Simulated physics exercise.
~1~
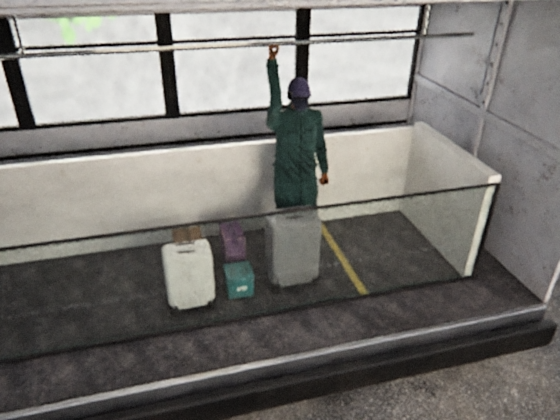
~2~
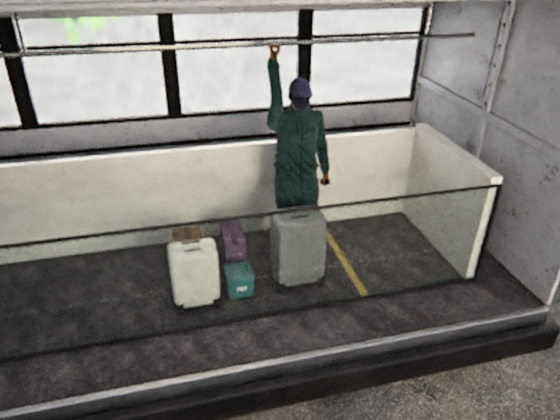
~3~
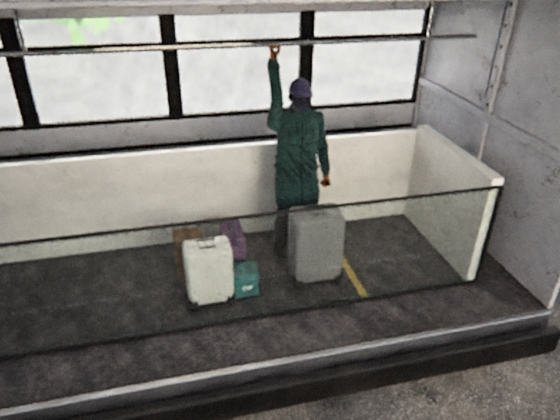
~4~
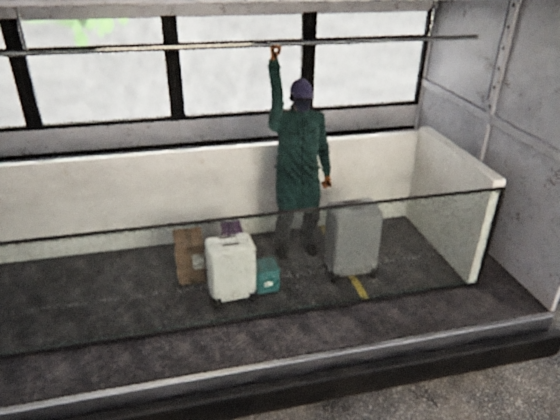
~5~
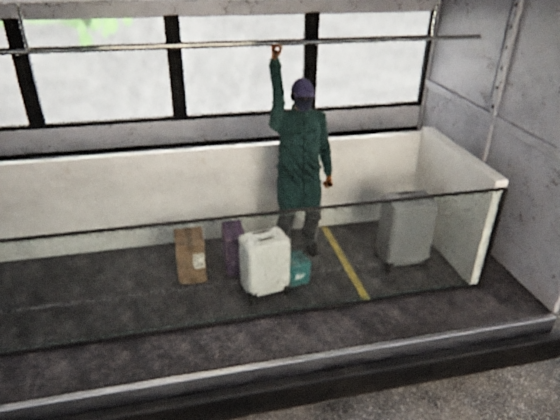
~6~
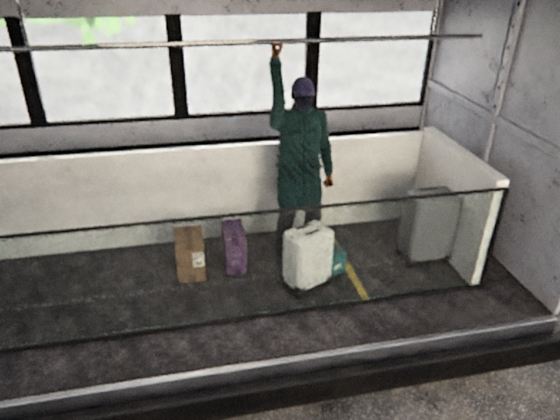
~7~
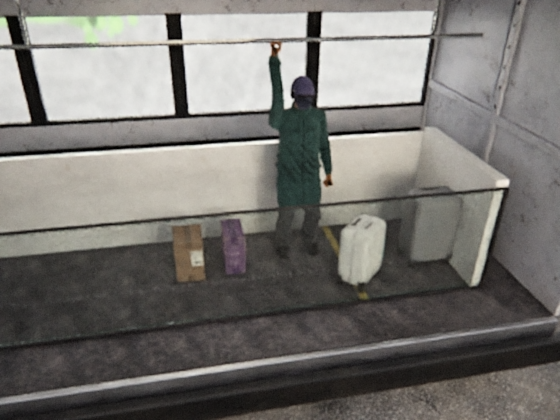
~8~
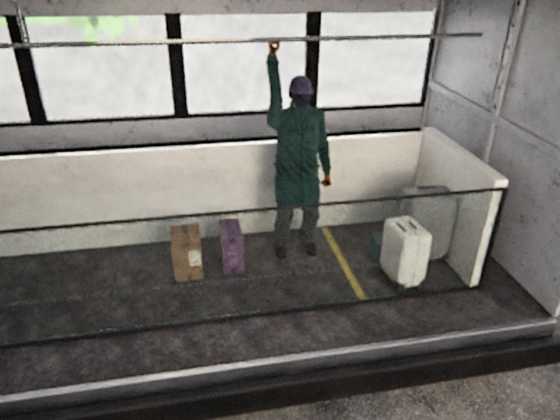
Two wheeled cases and a teal tub slide right past a standing person holding a rail.
